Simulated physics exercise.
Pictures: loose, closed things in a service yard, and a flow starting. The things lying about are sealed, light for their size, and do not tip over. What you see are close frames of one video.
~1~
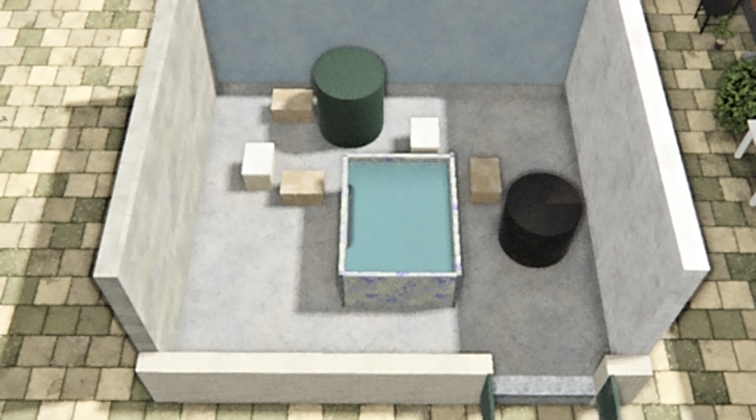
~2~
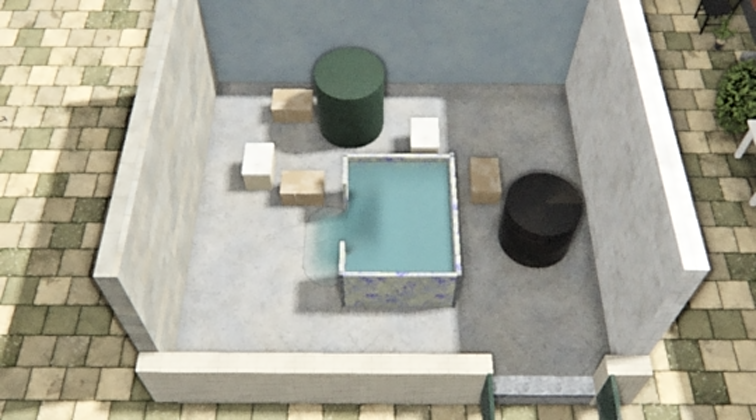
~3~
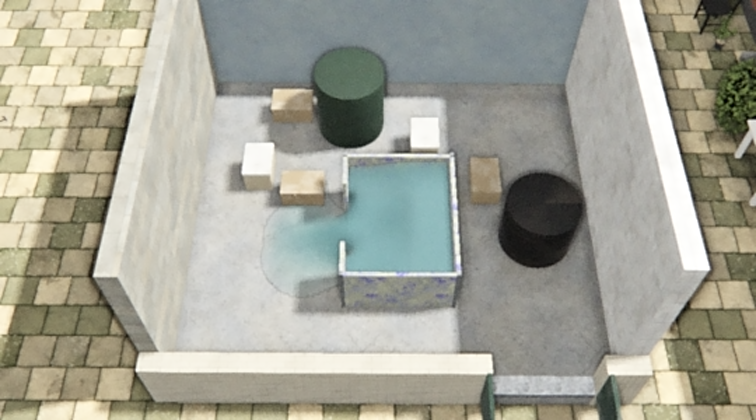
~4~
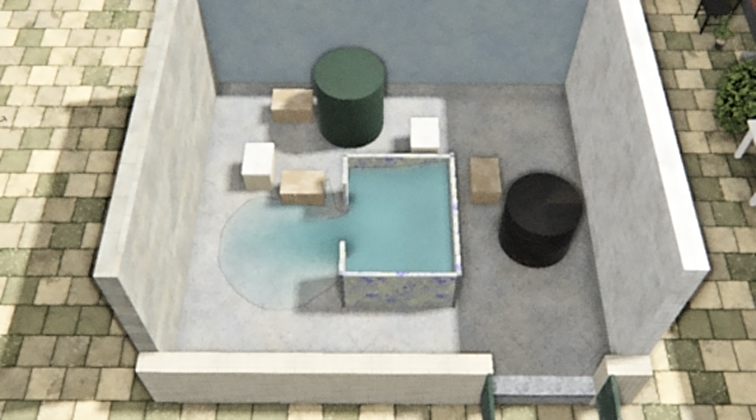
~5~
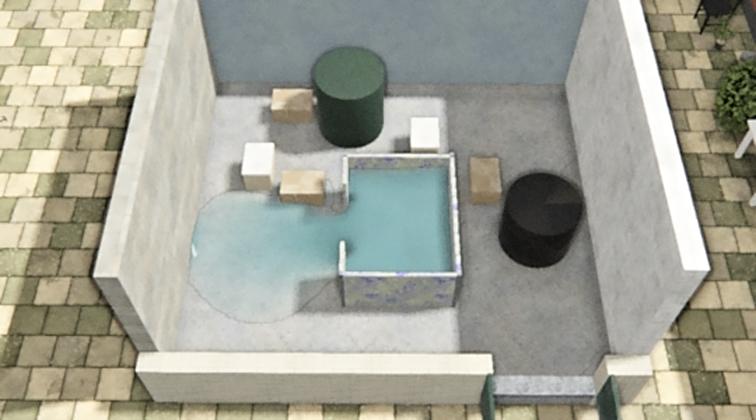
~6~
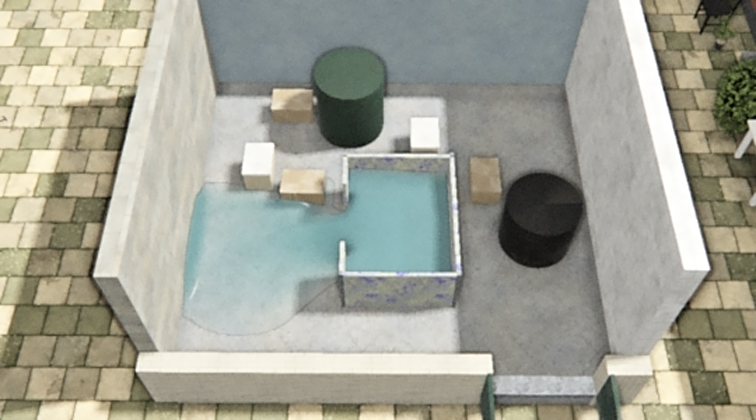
A raised pool opens on its left side and water spreads across the pale floor.
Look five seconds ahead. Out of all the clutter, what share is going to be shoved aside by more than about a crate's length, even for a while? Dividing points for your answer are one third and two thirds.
Answer: A share under one third.
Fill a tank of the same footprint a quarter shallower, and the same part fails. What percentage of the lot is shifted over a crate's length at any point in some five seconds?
0 % or so.
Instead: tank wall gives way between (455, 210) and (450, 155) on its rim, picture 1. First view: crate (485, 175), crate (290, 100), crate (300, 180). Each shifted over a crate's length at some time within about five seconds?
Object by object: Covered the distance, short of it, short of it.
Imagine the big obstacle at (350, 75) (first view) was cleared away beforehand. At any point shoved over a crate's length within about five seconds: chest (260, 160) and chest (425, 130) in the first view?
Well, the first one covered the distance while the other one stuck around.
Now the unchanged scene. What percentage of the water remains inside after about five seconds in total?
Estimate: About 98 %.
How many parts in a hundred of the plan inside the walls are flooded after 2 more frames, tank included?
30 per cent.
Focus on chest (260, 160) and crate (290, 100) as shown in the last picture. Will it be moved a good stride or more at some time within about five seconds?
The first: Reaches it. The second: Doesn't reach it.
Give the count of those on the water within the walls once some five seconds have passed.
That comes out at 1.
A moment on, 0 of 5 are well off their spots; 0 afloat.
Next, 0 of 5 are well off their spots; 0 afloat.
Later, 1 of 5 are well off their spots; 0 afloat.
In the end, 1 of 5 are well off their spots, and 1 have been at some point; 1 afloat.
